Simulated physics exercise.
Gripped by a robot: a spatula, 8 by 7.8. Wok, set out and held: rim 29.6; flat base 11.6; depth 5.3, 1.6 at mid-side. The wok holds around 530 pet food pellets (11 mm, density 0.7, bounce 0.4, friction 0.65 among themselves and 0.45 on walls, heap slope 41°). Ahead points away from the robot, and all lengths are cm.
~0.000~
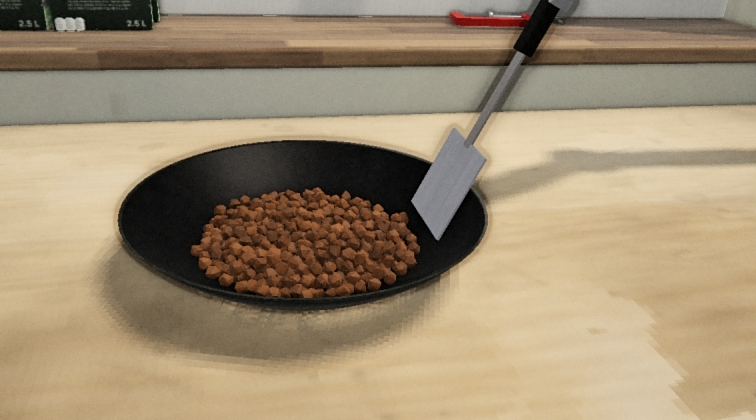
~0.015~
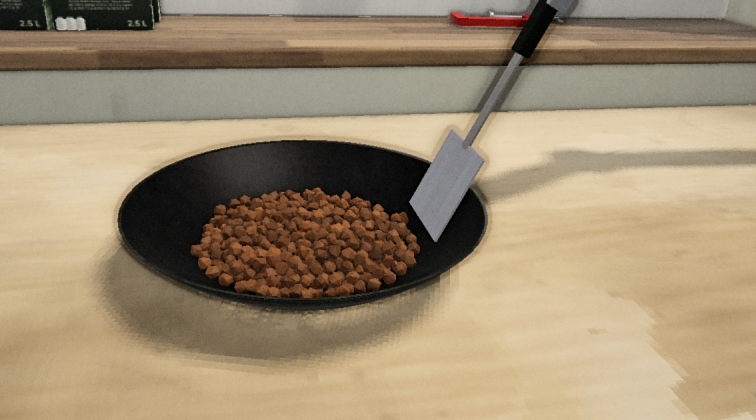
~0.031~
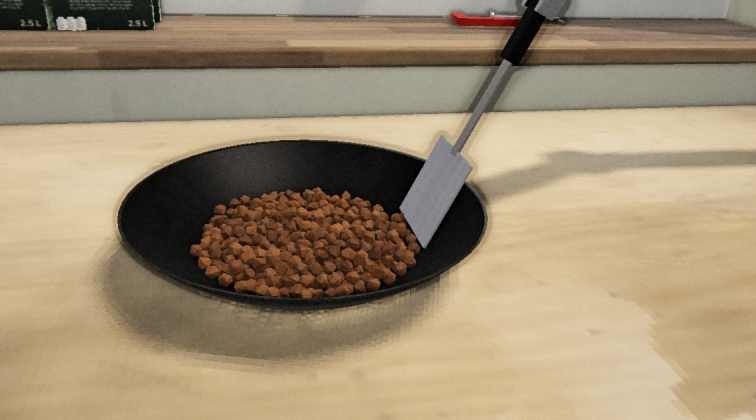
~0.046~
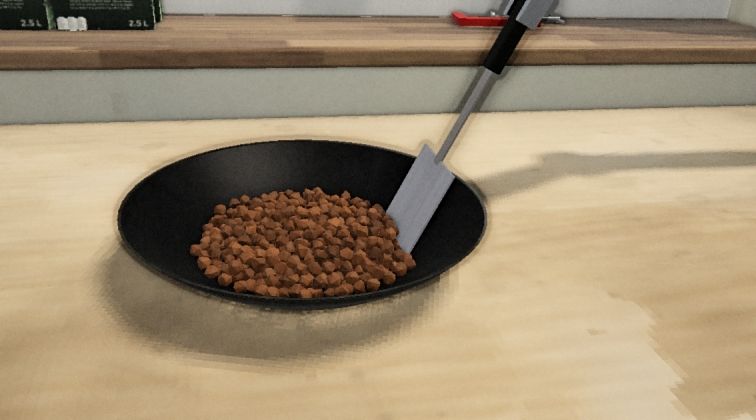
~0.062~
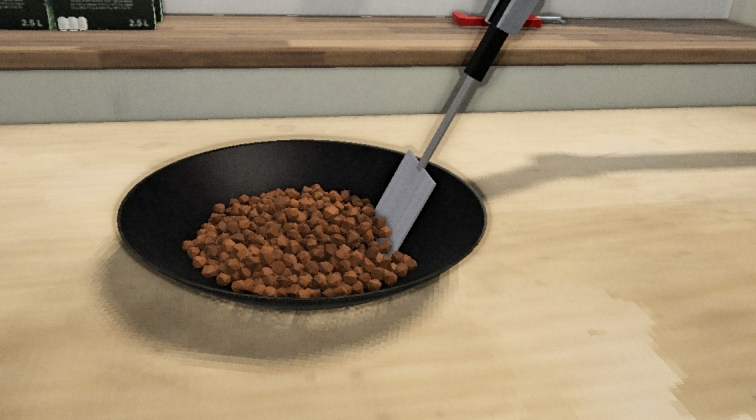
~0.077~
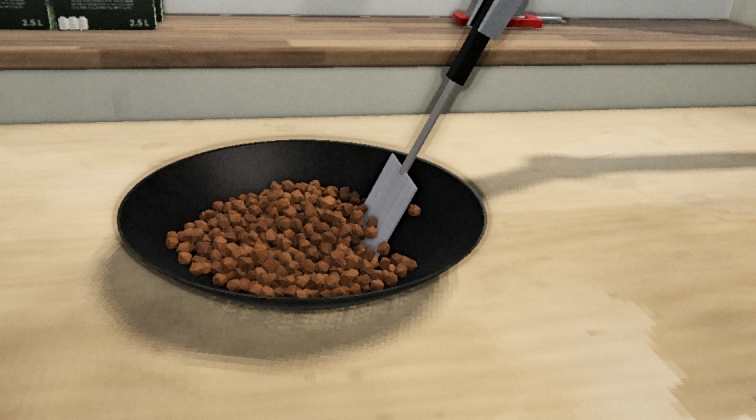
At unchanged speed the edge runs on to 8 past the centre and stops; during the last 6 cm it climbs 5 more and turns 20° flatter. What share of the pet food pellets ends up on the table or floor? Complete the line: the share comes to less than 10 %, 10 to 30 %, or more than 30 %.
The share comes to 10 to 30 %.
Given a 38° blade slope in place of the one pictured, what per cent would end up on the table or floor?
That gives about 15 in a hundred.
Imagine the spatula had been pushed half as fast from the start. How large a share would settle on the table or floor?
The share on the table or floor would be about 5 percent.
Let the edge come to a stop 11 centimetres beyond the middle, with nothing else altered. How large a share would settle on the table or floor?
Then around 35 per cent.
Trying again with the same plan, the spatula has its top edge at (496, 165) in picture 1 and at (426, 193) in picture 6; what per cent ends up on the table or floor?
I'd put it at roughly 25 per cent.
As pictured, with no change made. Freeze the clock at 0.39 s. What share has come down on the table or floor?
Share at that moment: Roughly 10 %.
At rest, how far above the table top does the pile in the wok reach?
About 6.5 cm above the table.
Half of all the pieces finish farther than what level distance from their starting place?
7 cm.
After 0.12 s, sloping 64°, highest piece 13 above the table; 527 in the wok, 3 on the blade or in flight.
After 0.16 s, sloping 58°, highest piece 22 above the table; 525 in the wok, 5 on the blade or in flight.
After 0.39 s, sloping 44°, highest piece 37 above the table; 433 in the wok, 62 on the table or floor, 35 on the blade or in flight.
After 1.44 s, sloping 44°, highest piece 6 above the table; 433 in the wok, 97 on the table or floor.
In the end, 433 in the wok, 97 on the table or floor. That is 18 % on the table or floor.
